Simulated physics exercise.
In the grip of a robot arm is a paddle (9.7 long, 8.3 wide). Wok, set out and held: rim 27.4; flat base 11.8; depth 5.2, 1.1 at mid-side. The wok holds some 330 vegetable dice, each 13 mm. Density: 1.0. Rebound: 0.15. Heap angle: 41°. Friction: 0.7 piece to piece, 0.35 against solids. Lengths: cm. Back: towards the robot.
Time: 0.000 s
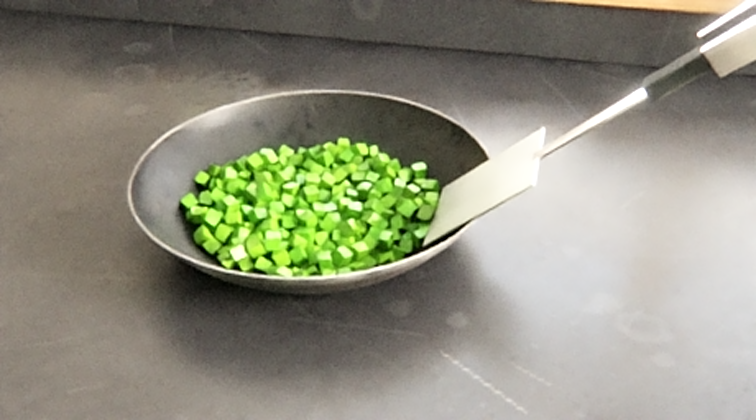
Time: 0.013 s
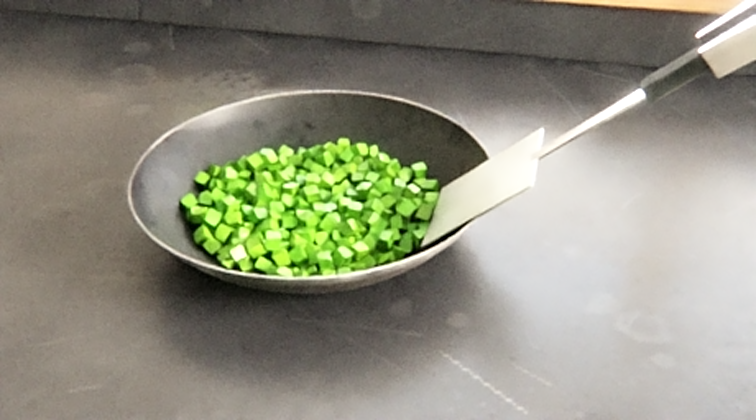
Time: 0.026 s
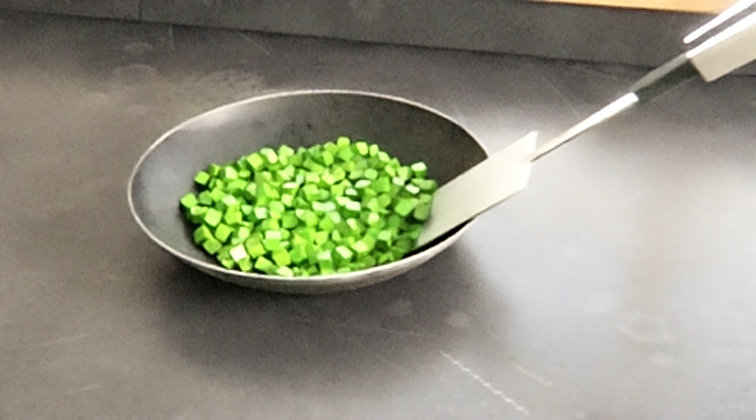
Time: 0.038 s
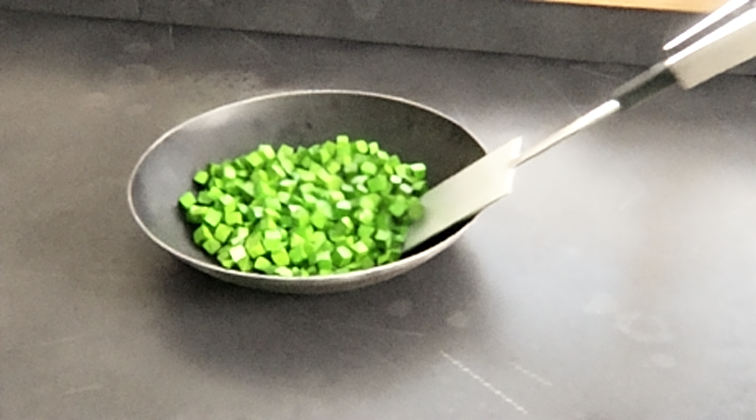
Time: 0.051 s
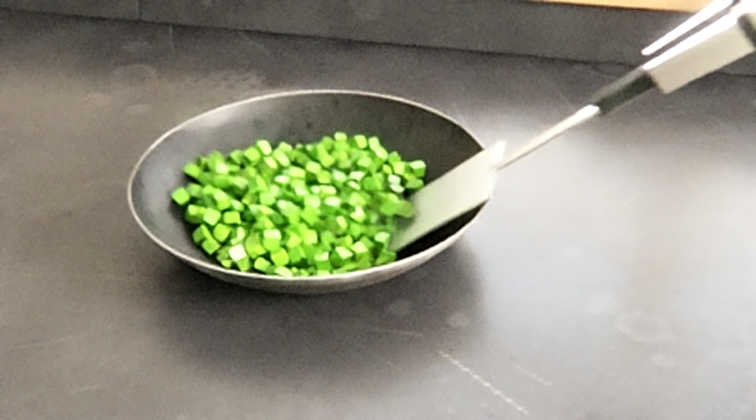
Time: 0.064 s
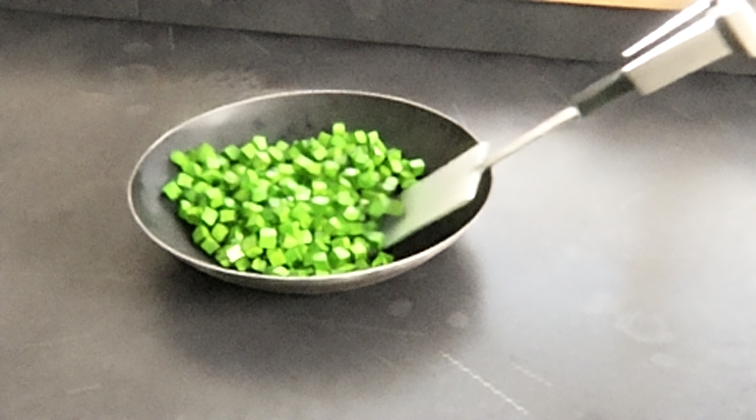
In a dark wok, a robot's pale paddle pushes bright green vegetable dice leftward.
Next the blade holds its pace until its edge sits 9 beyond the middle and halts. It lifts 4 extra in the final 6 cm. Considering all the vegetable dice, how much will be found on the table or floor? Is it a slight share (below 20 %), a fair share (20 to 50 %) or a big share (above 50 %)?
It is a fair share.
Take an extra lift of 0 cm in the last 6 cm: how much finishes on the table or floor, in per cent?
Result: Approx. 30 %.
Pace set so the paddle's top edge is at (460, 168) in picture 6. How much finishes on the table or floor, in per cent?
About 40 per cent.
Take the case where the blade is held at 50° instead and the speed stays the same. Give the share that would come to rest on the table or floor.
Then roughly 35 percent.
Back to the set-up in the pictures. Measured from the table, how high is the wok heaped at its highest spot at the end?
Height at the end: Around 5.5 cm.
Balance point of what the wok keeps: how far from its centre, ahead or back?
It rests close to 4.0 centimetres ahead of centre.
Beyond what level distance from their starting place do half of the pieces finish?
The value is roughly 7 cm.
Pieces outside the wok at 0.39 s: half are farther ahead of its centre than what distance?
About 22 cm.
After 0.12 s, sloping 41°, highest piece 7 above the table; 333 in the wok, 1 on the blade or in flight.
After 0.17 s, sloping 41°, highest piece 8 above the table; 328 in the wok, 6 on the blade or in flight.
After 0.39 s, sloping 41°, highest piece 19 above the table; 226 in the wok, 59 on the table or floor, 49 on the blade or in flight.
After 1.44 s, sloping 41°, highest piece 6 above the table; 226 in the wok, 108 on the table or floor.
In the end, 226 in the wok, 108 on the table or floor. That is 32 % on the table or floor.
